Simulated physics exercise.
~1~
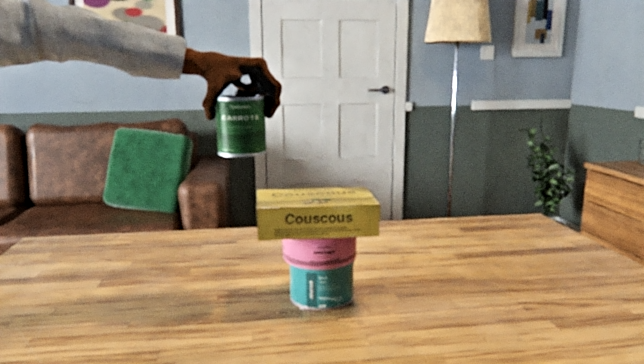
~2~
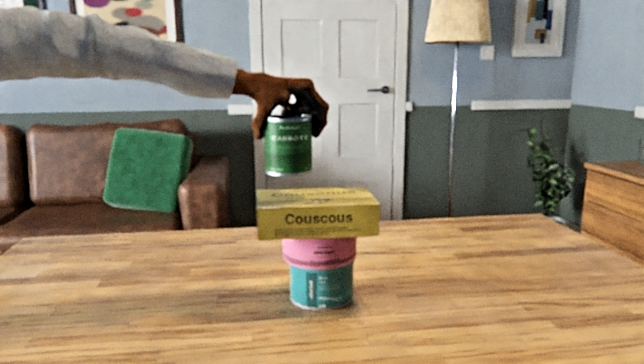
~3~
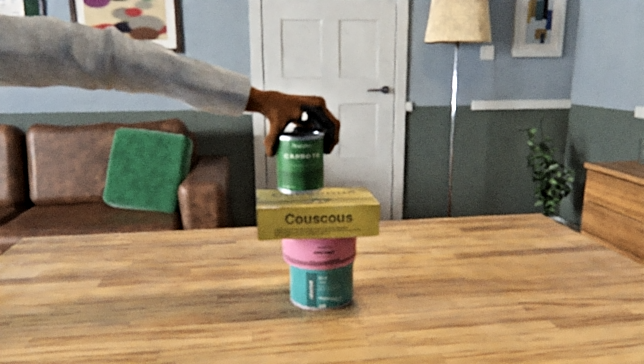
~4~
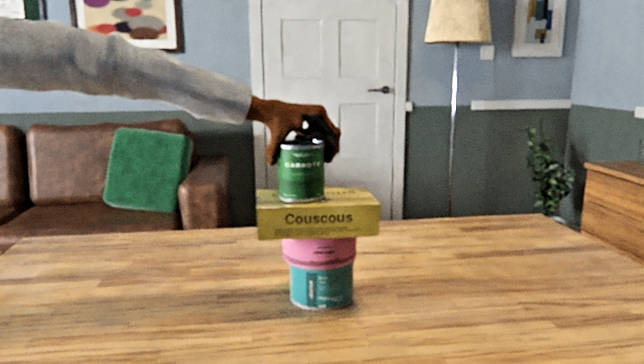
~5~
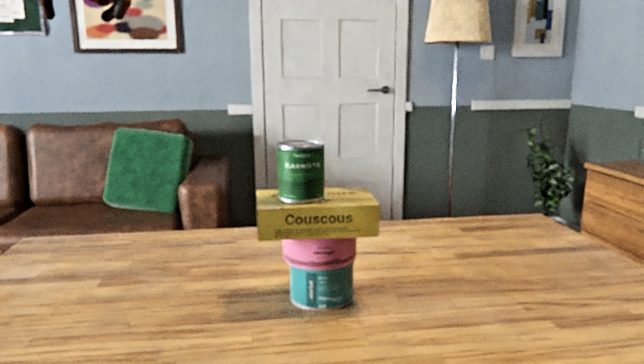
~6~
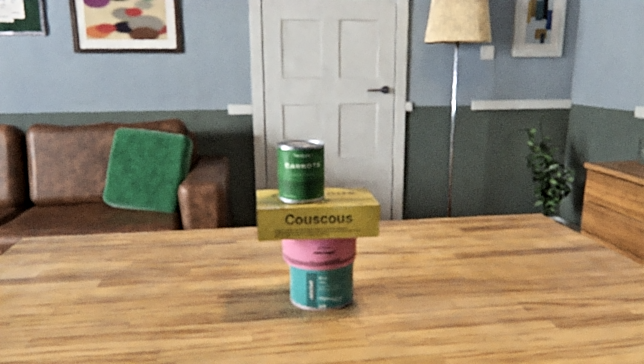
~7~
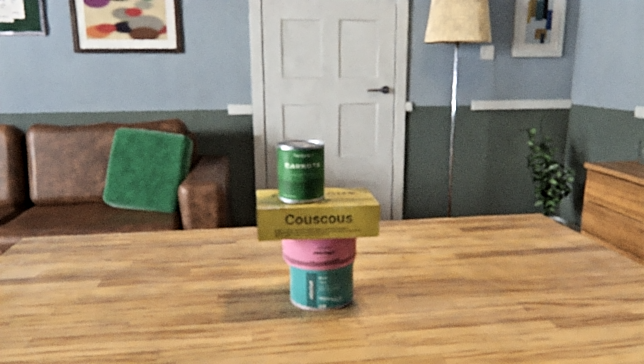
We see a hand lower a green tin onto a yellow Couscous packet resting on a pink tub and a turquoise tub, setting it slightly left of centre. The hand lets go and withdraws, and the pile stays standing on the wooden table.
